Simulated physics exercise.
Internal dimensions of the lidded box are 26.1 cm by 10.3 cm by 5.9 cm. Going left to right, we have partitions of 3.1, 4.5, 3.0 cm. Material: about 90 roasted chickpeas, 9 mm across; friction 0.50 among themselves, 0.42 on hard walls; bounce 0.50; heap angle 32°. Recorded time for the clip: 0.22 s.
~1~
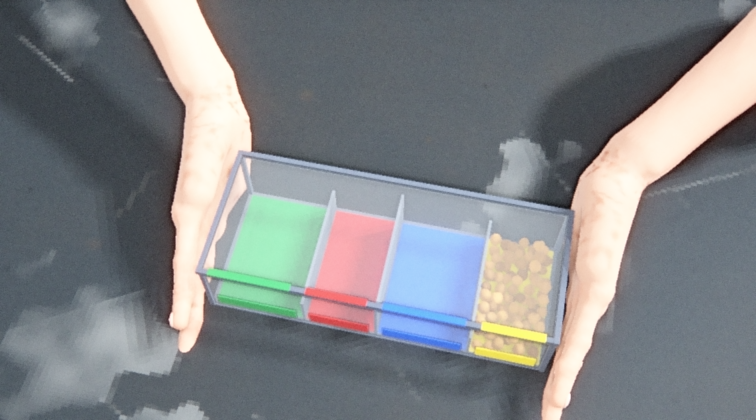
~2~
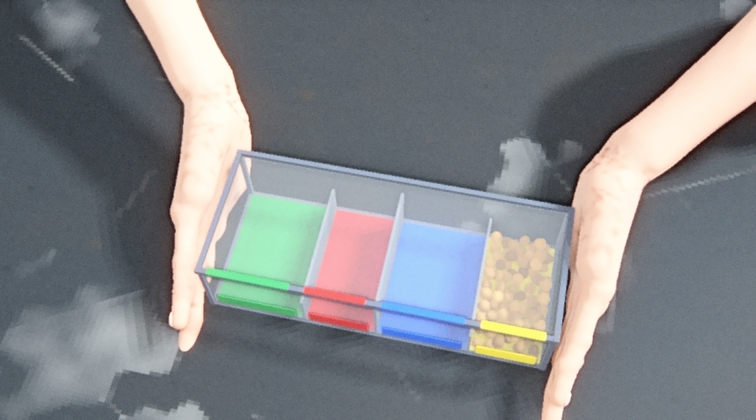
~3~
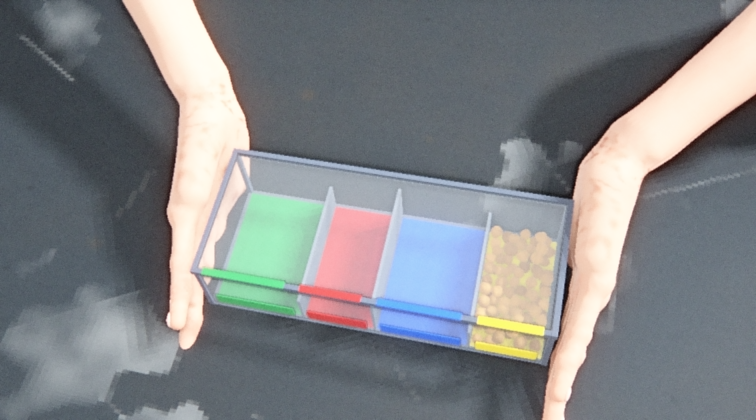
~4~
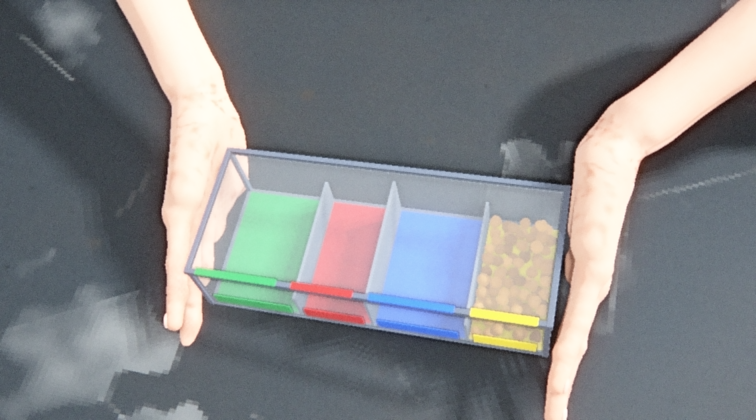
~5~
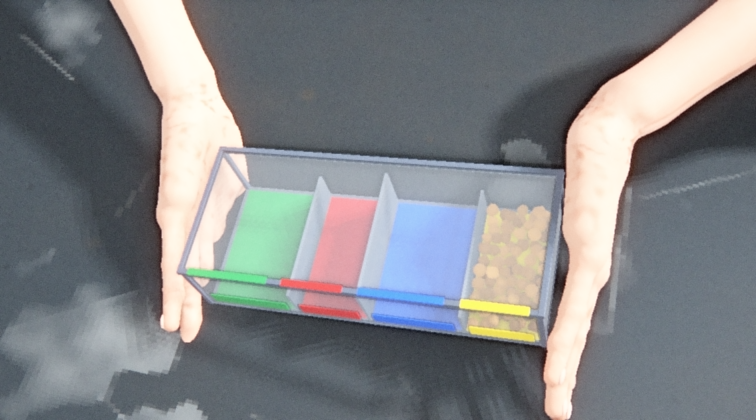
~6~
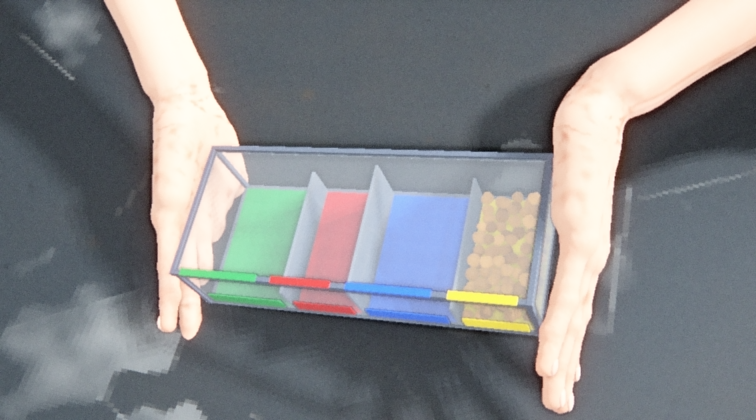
The clip opens on two hands holding a clear box with green, red, blue and yellow sections, small roundish tan pieces heaped in the yellow one at right. The hands gradually tilt the box, its right end rising slightly as it shifts a little left, while the pieces stay in the yellow section.
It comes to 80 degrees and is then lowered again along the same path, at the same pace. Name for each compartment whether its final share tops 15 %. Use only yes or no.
Red: No; blue: Yes; green: No; yellow: Yes.
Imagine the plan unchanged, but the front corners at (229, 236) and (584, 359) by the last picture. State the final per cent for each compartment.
Final shares, in per cent - red: 0, blue: 0, green: 0, yellow: 100.
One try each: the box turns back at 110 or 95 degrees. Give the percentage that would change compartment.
Try one gives around 100 %, try two around 90 %.
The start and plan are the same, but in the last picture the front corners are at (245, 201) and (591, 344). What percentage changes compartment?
I'd put it at about 0 per cent.
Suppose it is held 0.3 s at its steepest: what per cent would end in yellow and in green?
Yellow keeps 55% and green keeps 15%.
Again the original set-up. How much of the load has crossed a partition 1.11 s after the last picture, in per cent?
Around 50 per cent.
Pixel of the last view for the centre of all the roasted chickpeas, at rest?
Estimated resting centre: Around (442, 315).
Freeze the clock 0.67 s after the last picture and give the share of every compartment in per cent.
You'd find red at 0, blue at 10, green at 0 and yellow at 90 per cent.
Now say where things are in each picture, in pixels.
The first frame shows box tilt 0 degrees, front corners at (202, 269) and (554, 339); yellow 100 %.
The second frame shows box tilt 1 degrees, front corners at (201, 269) and (554, 337).
The third frame shows box tilt 3 degrees, front corners at (197, 269) and (552, 332), lowest corner left front.
The fourth frame shows box tilt 8 degrees, front corners at (190, 269) and (547, 323), lowest corner left front.
The fifth frame shows box tilt 12 degrees, front corners at (183, 270) and (539, 312), lowest corner left front.
The sixth frame shows box tilt 17 degrees, front corners at (176, 270) and (527, 301), lowest corner left front; yellow 100 %.
Then, 0.67 s after the last picture, tilt 79 degrees; blue 10 %, yellow 90 %.
Then, 1.11 s after the last picture, tilt 34 degrees; red 5 %, blue 40 %, green 10 %, yellow 50 %.
Then, 1.64 s after the last picture, tilt 0 degrees; red 5 %, blue 40 %, green 10 %, yellow 50 %.
In the end, red 5 %, blue 40 %, green 10 %, yellow 50 %.
